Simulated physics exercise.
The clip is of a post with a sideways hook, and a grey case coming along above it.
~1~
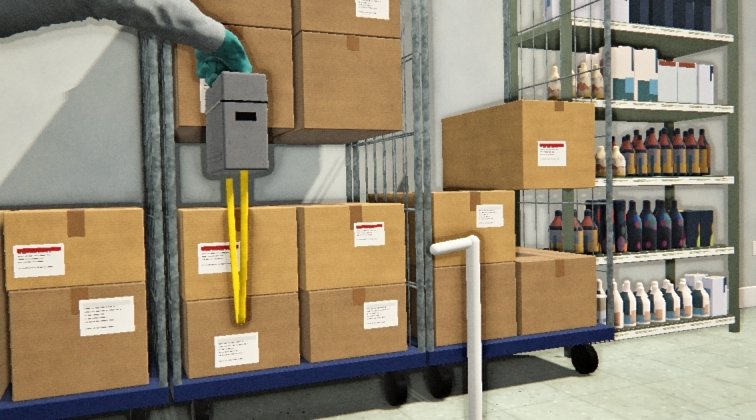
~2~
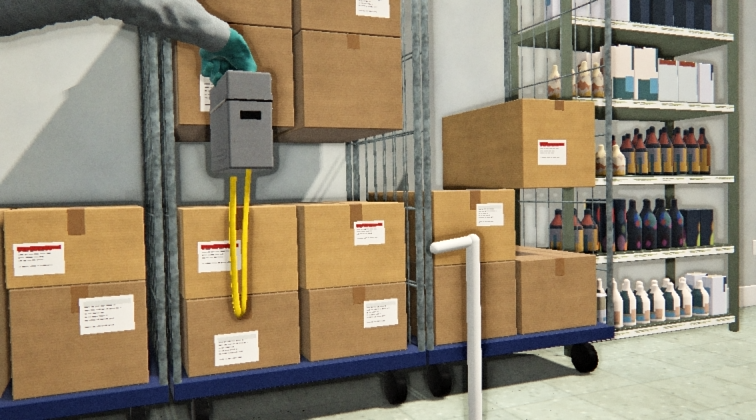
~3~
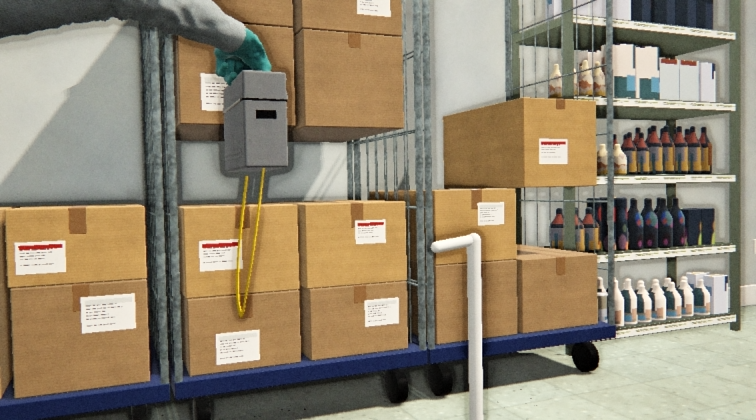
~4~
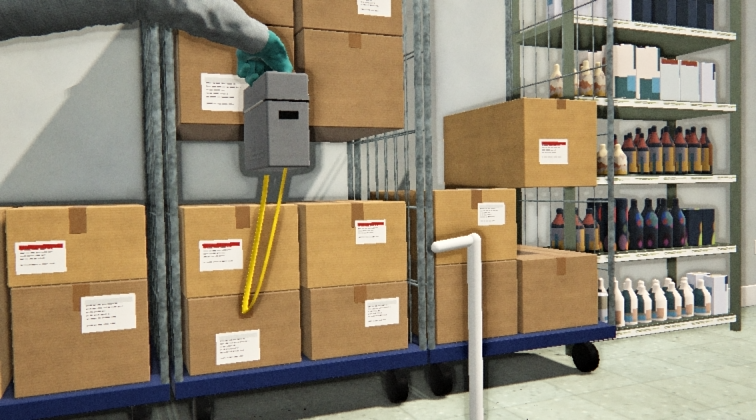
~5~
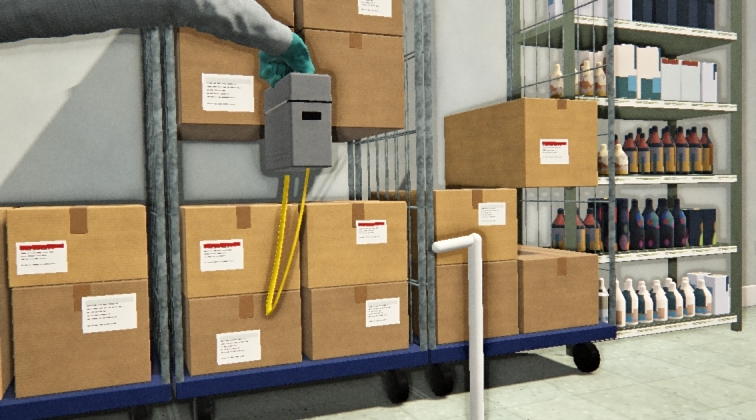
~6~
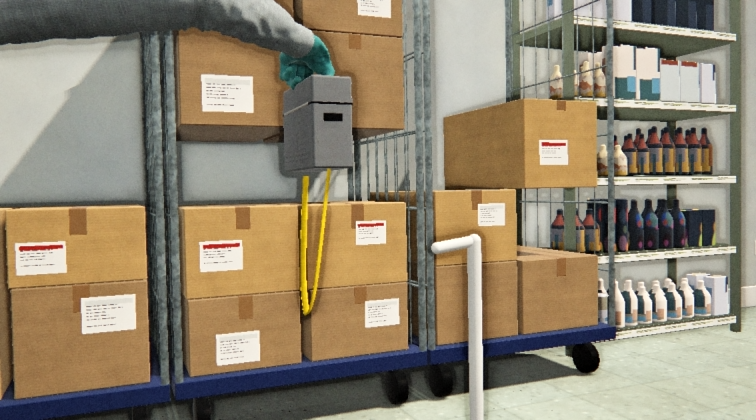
To begin with, a green-gloved hand holds a grey case with a yellow loop hanging beneath it, left of a white post with a sideways hook. The hand carries the case steadily right towards the post, and the loop trails behind to the left, then swings rightward below the hook's height.
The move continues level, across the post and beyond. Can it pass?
As it turns out, the grey case snags on the hook.
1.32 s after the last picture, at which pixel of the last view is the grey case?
Around (510, 132).
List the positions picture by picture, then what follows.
In the first frame, grey case (235, 128); hook tip (436, 250).
In the second frame, grey case (239, 126); bottom of the loop (240, 315).
In the third frame, grey case (253, 125).
In the fourth frame, grey case (275, 126); bottom of the loop (245, 311).
In the fifth frame, grey case (296, 126).
In the sixth frame, grey case (316, 128); bottom of the loop (307, 313); hook tip (437, 248); hook points towards it, loop hangs below the hook.
Then, 0.68 s later than the last view, case nearing the post near (422, 130).
Then, 1.32 s later than the last view, case past the post near (510, 132).
Finally, case past the post near (551, 133); loop tight round the post, hand stopped. The grey case gets caught.
